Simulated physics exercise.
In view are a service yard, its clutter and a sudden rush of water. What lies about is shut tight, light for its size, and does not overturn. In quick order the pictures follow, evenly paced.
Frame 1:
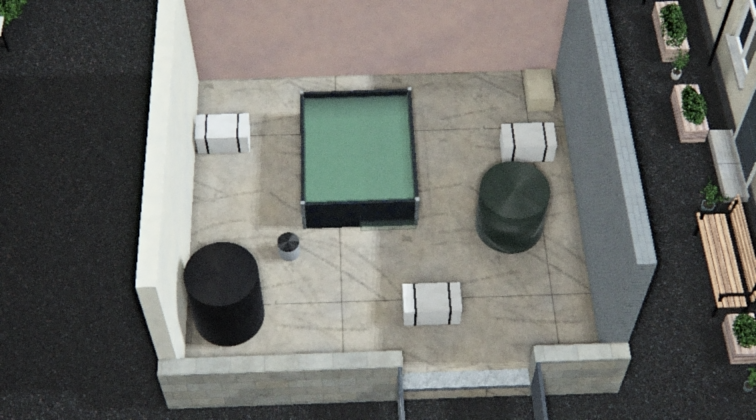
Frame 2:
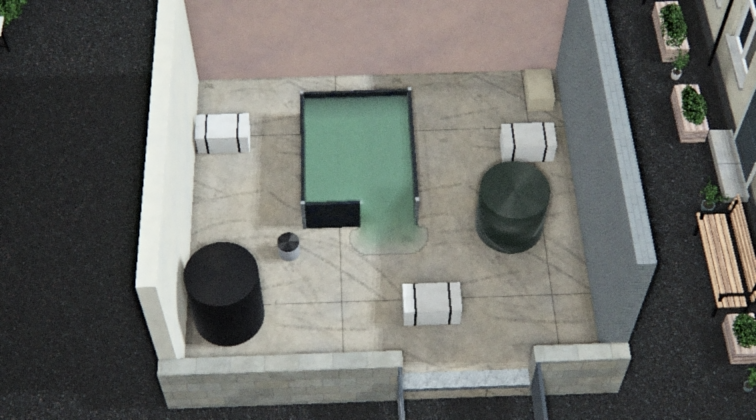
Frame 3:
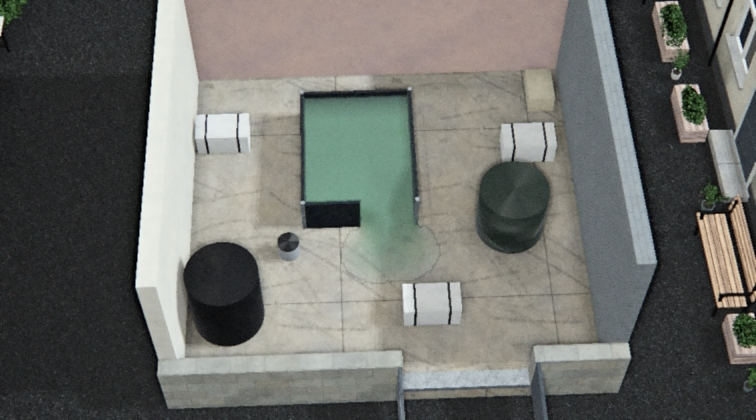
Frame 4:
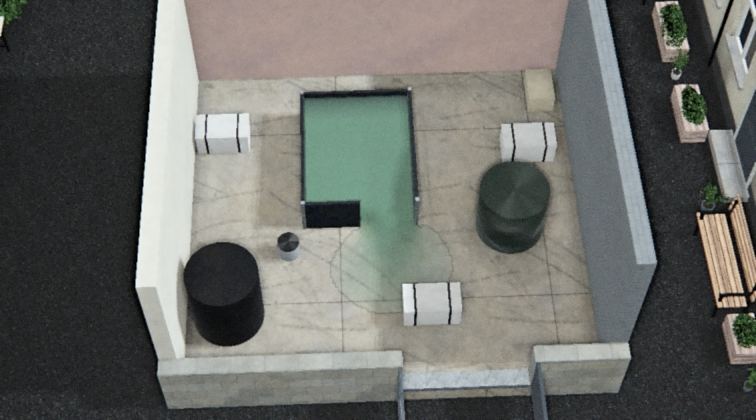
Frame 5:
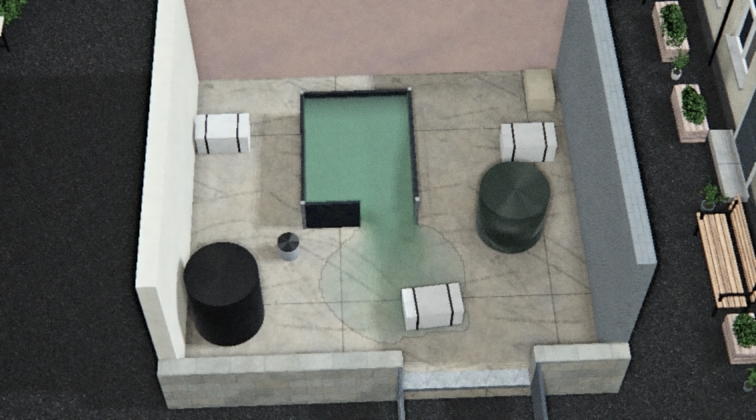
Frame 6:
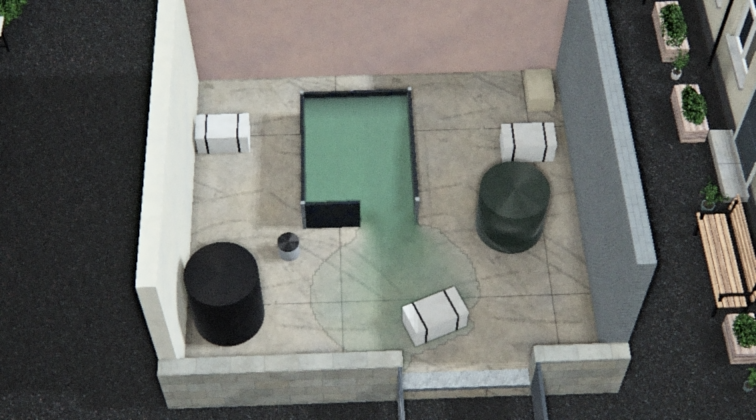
A green pool of water in a walled yard opened at its front right corner, and water spread across the floor, reaching a white trunk, which turned and shifted slightly toward the front.
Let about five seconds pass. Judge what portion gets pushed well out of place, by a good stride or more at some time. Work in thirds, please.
The part that gets shoved well aside falls short of a third.
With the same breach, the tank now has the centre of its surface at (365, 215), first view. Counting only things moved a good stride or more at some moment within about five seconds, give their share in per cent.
Roughly 20 in a hundred.
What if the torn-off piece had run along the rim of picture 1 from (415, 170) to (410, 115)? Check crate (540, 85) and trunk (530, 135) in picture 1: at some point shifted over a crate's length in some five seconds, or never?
Taking them in turn, the first got that far and the second got that far.
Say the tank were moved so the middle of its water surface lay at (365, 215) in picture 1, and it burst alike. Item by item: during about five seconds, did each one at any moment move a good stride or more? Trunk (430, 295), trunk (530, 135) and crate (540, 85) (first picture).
The first: Travelled far enough; the second: Did not travel far; the third: Did not travel far.
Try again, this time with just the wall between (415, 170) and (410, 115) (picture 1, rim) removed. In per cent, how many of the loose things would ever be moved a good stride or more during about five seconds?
My estimate is some 40 per cent of them.
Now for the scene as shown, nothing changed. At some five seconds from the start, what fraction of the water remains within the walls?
Something like 72 per cent, give or take.
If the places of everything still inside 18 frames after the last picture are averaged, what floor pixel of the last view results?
Near (397, 159).
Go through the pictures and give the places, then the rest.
A trunk at (432, 297) rests on the ground; a pail at (288, 241), on the bottom; 0 of 5 have shifted, in the first picture.
A trunk at (432, 297) rests on the ground; a pail at (288, 241), on the bottom; 0 of 5 have shifted, in the second picture.
A trunk at (432, 297) rests on the ground; a pail at (288, 241) rests on the ground; 0 of 5 have shifted, in the third picture.
A trunk at (432, 297) rests on the ground; a pail at (288, 241) rests on the ground; 0 of 5 have shifted, in the fourth picture.
A trunk at (433, 300), on the bottom, close to its start; a pail at (288, 241), on the bottom; 0 of 5 have shifted, in the fifth picture.
A trunk at (436, 310) rests on the ground, close to its start; a pail at (288, 241) rests on the ground; 1 of 5 have shifted, in the sixth picture.
A moment on, 1 of 5 are well off their spots; 0 afloat.
Next, 1 of 5 are well off their spots; 0 afloat.
Later, 1 of 5 are well off their spots; 0 afloat.
In the end, 1 of 5 are well off their spots, and 1 have been at some point; 0 afloat.
